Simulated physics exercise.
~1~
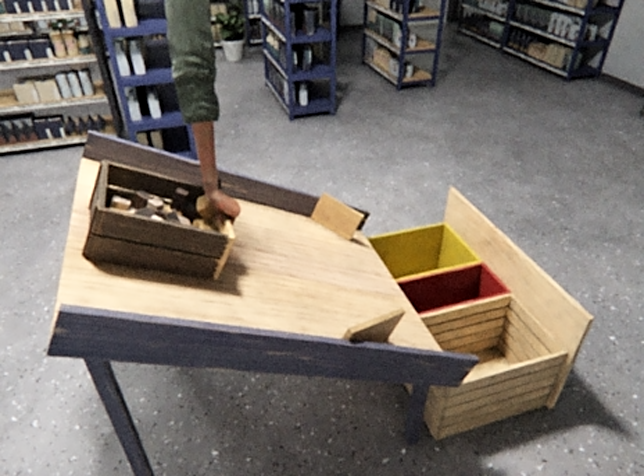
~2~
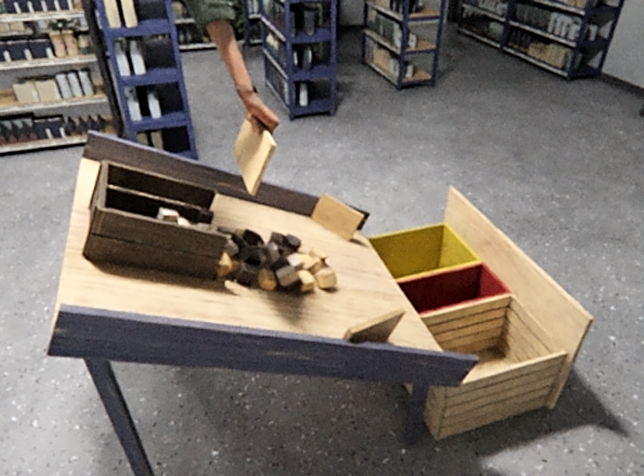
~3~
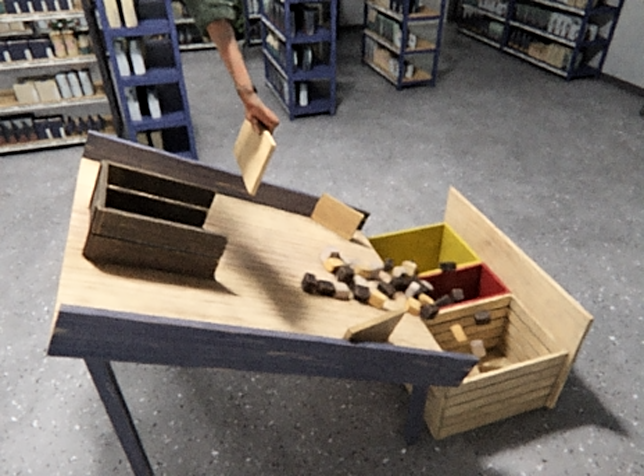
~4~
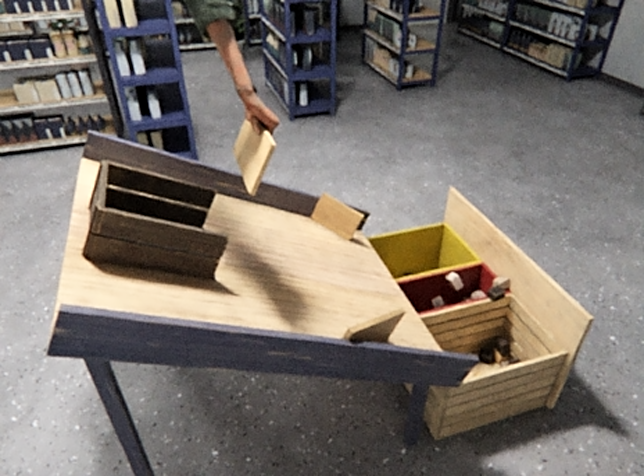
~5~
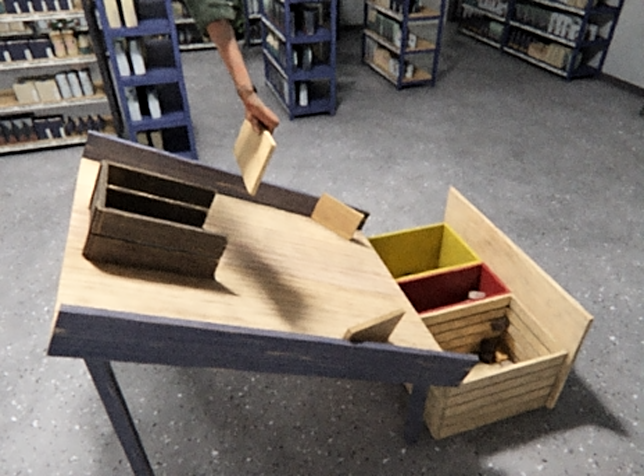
Wooden blocks sliding down a sloping table after a hand lifts the gate, dropping into the red bin and wooden tote.
